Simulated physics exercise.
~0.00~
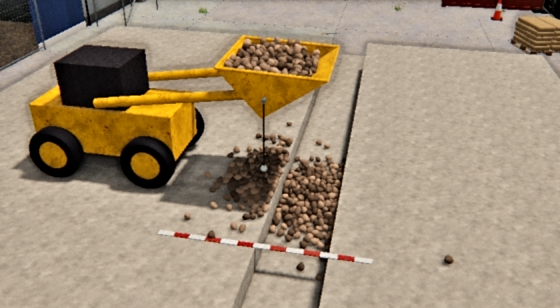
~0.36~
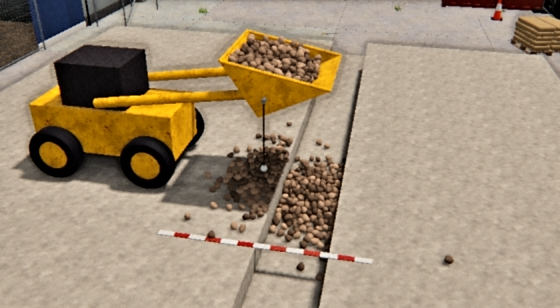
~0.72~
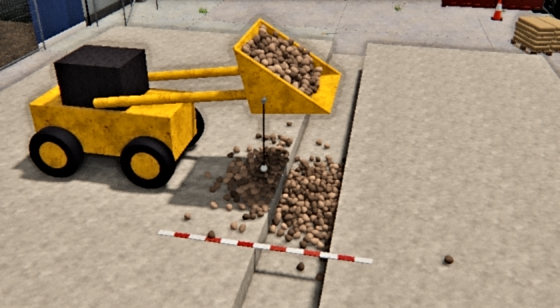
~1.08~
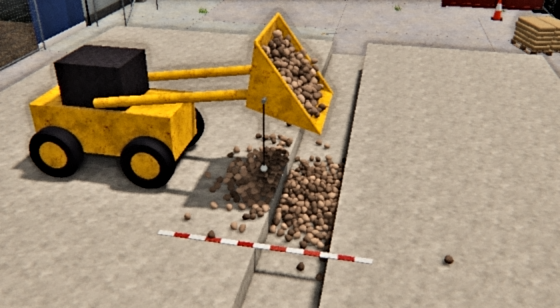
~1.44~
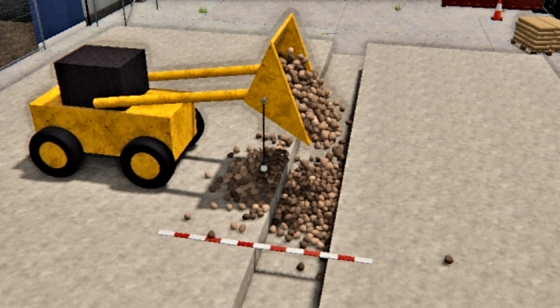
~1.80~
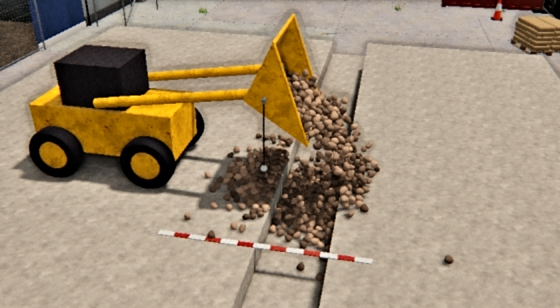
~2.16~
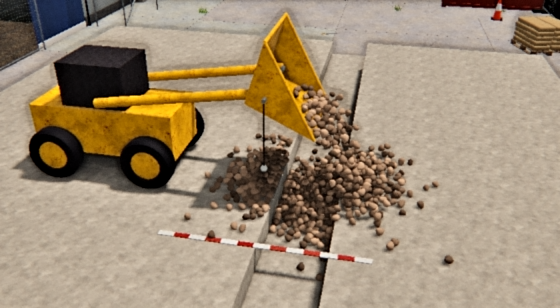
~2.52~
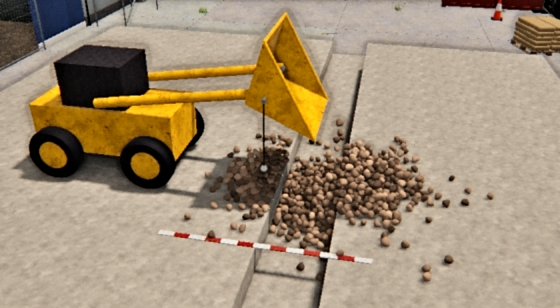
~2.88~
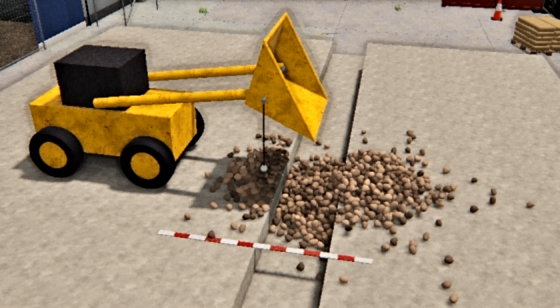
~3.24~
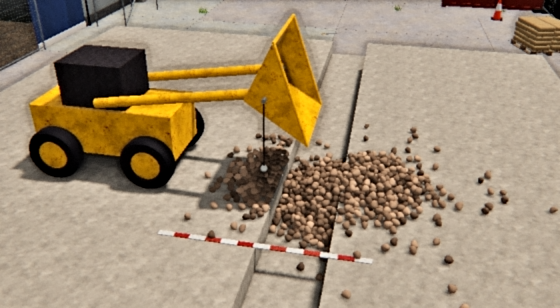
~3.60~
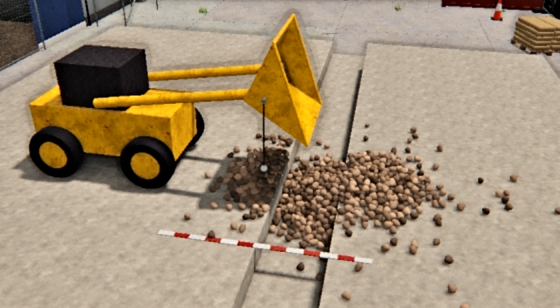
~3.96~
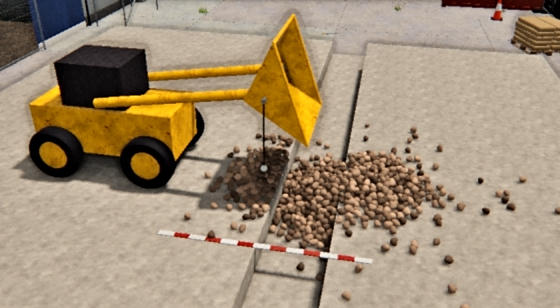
A yellow loader tips its bucket, spilling brown cobbles over the trench and slab beyond.
